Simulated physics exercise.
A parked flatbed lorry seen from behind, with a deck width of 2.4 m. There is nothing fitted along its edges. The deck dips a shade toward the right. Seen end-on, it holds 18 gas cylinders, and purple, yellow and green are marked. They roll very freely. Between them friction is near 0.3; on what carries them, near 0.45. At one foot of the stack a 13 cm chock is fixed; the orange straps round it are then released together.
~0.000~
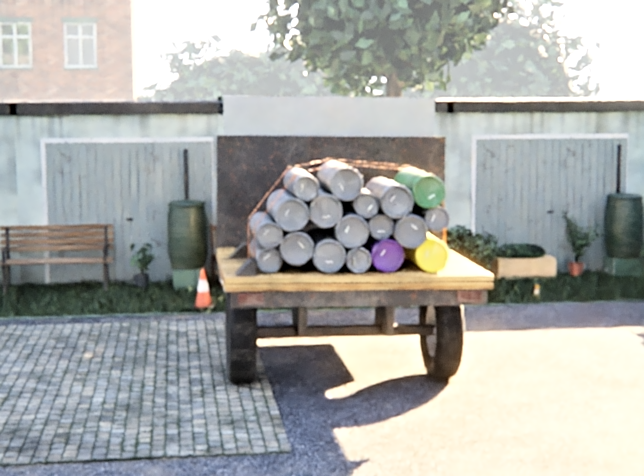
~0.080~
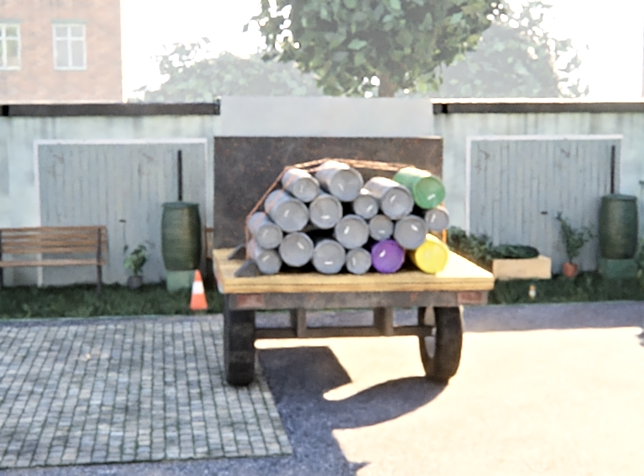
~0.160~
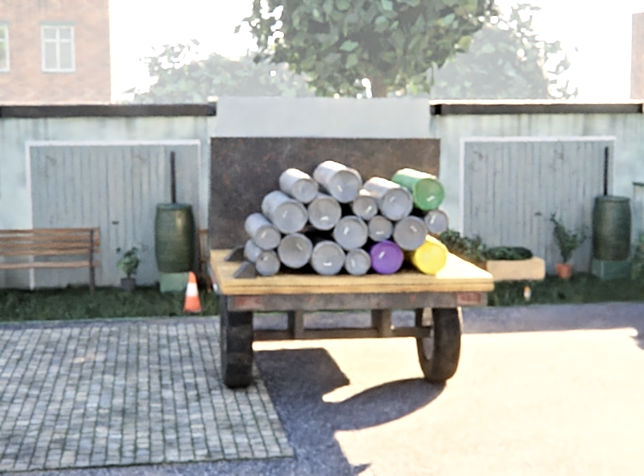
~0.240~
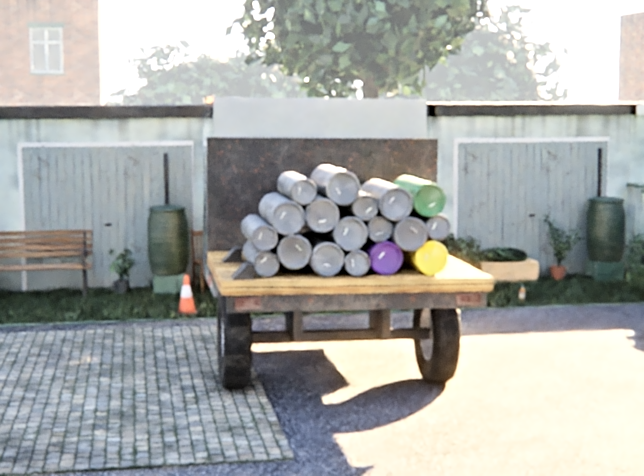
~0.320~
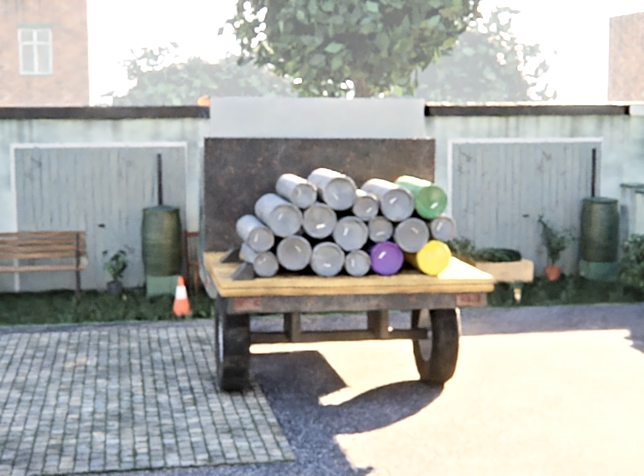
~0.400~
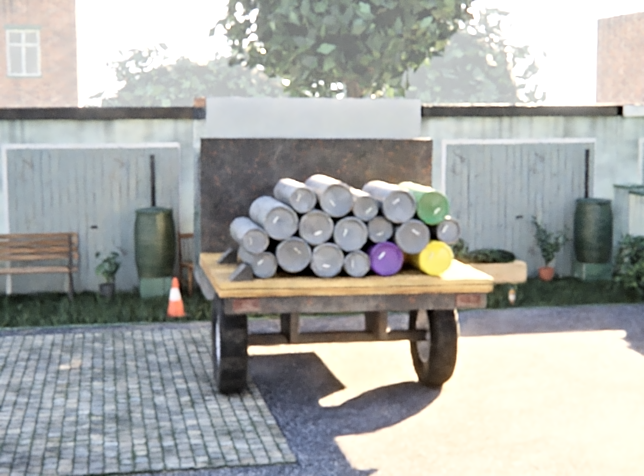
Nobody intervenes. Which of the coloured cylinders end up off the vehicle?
Purple: Off the vehicle; yellow: Off the vehicle; green: Off the vehicle.
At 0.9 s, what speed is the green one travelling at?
About 1.0 m/s.
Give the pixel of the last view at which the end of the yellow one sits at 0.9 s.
Around pixel (469, 259).
After 0.9 s, purple is on the deck, 85 cm from the right edge, rolling right; yellow is on the deck, 15 cm from the right edge, rolling right; green is up on others, 5 cm from the right edge, rolling right; 2 of 18 are off.
After 1.6 s, purple is on the deck, 70 cm from the right edge, rolling right; yellow is dropping off the right side; green is down on the right; 5 of 18 are off.
After 2.3 s, purple is on the deck, 35 cm from the right edge, rolling right; yellow is down on the right; green is down on the right; 7 of 18 are off.
After 3.1 s, purple is dropping off the right side; yellow is down on the right; green is on the ground to the right; 9 of 18 are off.
At the end (8.9 s), purple is down on the right; yellow is on the ground to the right; green is down on the right; 13 of 18 are off.
